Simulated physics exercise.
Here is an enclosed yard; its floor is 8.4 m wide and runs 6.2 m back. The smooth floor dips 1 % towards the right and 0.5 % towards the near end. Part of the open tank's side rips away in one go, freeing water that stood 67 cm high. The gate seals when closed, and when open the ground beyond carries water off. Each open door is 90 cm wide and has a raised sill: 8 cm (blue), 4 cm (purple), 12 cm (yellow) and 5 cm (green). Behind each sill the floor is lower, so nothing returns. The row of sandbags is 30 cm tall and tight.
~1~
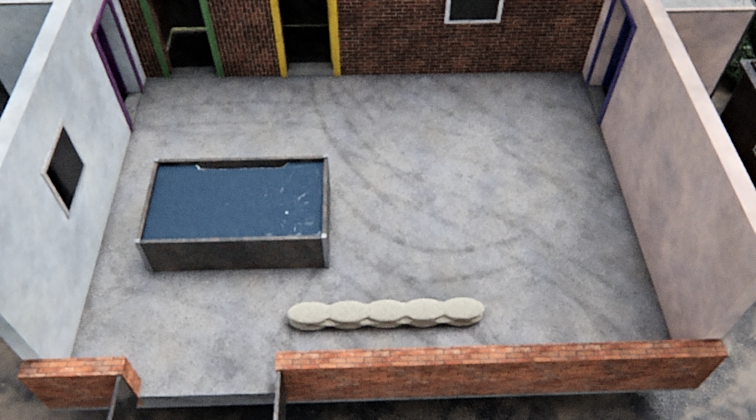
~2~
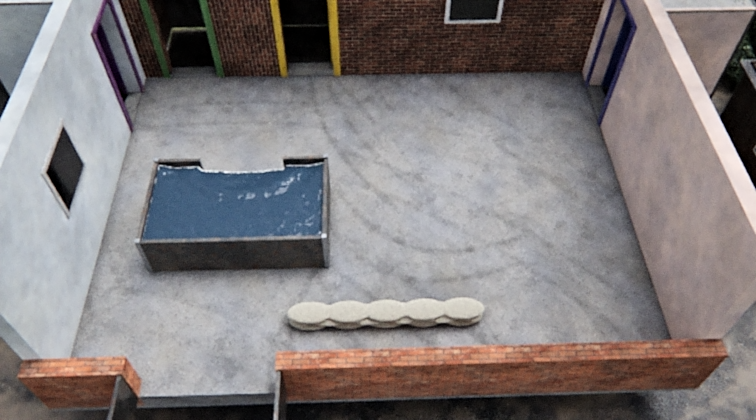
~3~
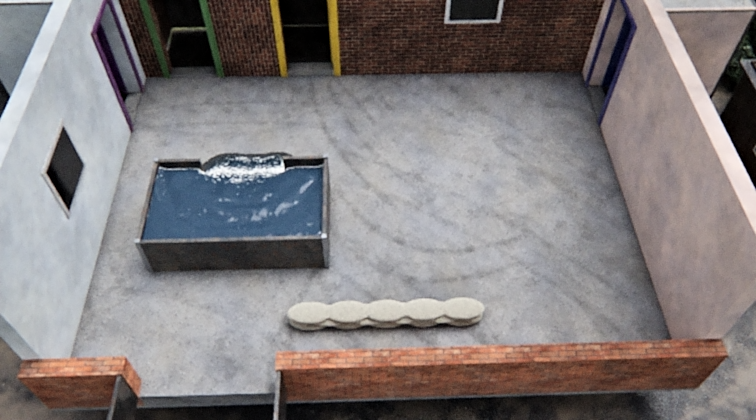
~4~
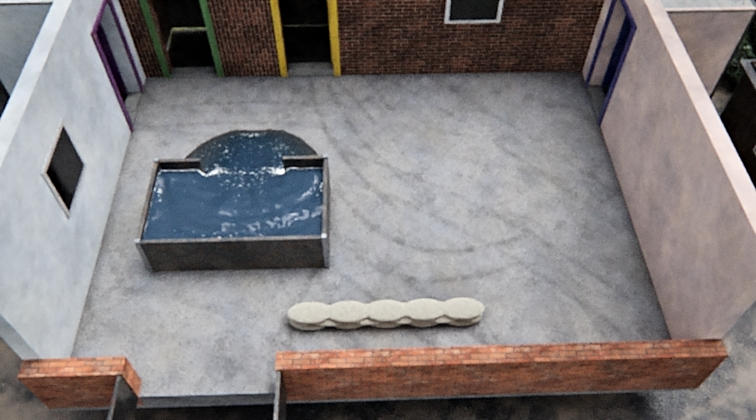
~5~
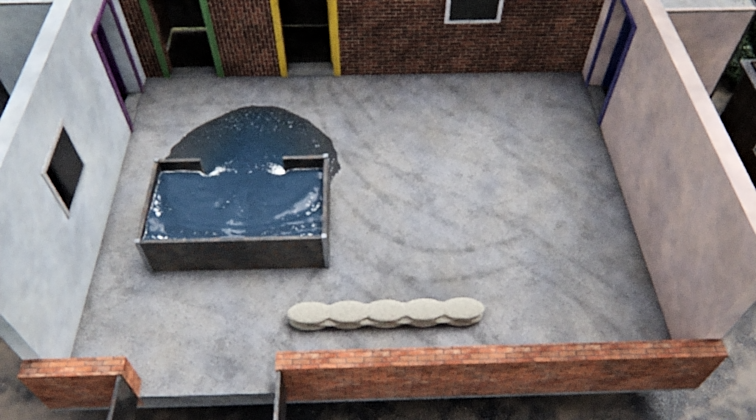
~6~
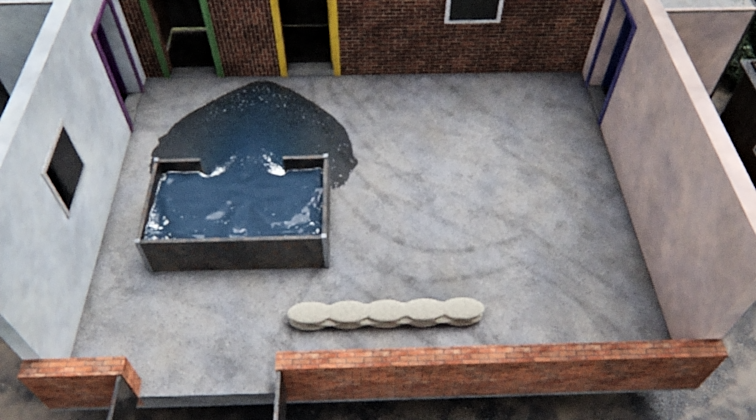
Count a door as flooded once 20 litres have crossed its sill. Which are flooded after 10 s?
Within that time: At the blue door it goes over the limit; at the purple door it exceeds the limit; at the yellow door it passes the limit; at the green door it passes the limit.
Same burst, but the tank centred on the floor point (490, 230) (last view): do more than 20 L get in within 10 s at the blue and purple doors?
Then: Blue past it, purple over.
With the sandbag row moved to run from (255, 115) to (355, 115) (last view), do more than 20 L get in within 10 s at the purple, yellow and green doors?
Then: Purple over, yellow not over, green above.
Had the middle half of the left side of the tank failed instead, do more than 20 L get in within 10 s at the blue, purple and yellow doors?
Then: Blue under, purple not over, yellow below.
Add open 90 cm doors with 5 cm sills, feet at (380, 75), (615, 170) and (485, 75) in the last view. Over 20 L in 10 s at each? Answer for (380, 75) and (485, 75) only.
In that order: Past it, not over.
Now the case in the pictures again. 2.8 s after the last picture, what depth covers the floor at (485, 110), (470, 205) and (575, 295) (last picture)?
About 5, 0 and 0 cm.
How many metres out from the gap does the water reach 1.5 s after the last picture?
About 4.8 m.
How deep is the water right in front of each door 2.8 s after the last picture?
In cm: Blue 11, purple 10, yellow 19, green 17.
Then, 0.7 s after the last picture water covers 20 % of the floor and is deepest (35 cm) near (248, 184); blue door not reached, purple door 4 cm at the sill, 0 L in, yellow door 28 cm at the sill, 19 L in, green door 17 cm at the sill, 8 L in.
Then, 1.5 s after the last picture water covers 25 % of the floor and is deepest (37 cm) near (146, 78); blue door not reached, purple door 13 cm at the sill, 5 L in, yellow door 26 cm at the sill, 89 L in, green door 19 cm at the sill, 80 L in.
Then, 2.8 s after the last picture water covers 35 % of the floor and is deepest (20 cm) near (156, 78); blue door 11 cm at the sill, 0 L in, purple door 10 cm at the sill, 47 L in, yellow door 19 cm at the sill, 140 L in, green door 17 cm at the sill, 167 L in.
Then, 5.3 s after the last picture water covers 60 % of the floor and is deepest (13 cm) near (585, 104); blue door 14 cm at the sill, 43 L in, purple door 9 cm at the sill, 113 L in, yellow door 11 cm at the sill, 160 L in, green door 11 cm at the sill, 258 L in.
Then, 9.3 s after the last picture water covers 75 % of the floor and is deepest (12 cm) near (670, 365); blue door 9 cm at the sill, 67 L in, purple door 5 cm at the sill, 138 L in, yellow door 6 cm at the sill, 160 L in, green door 6 cm at the sill, 282 L in.
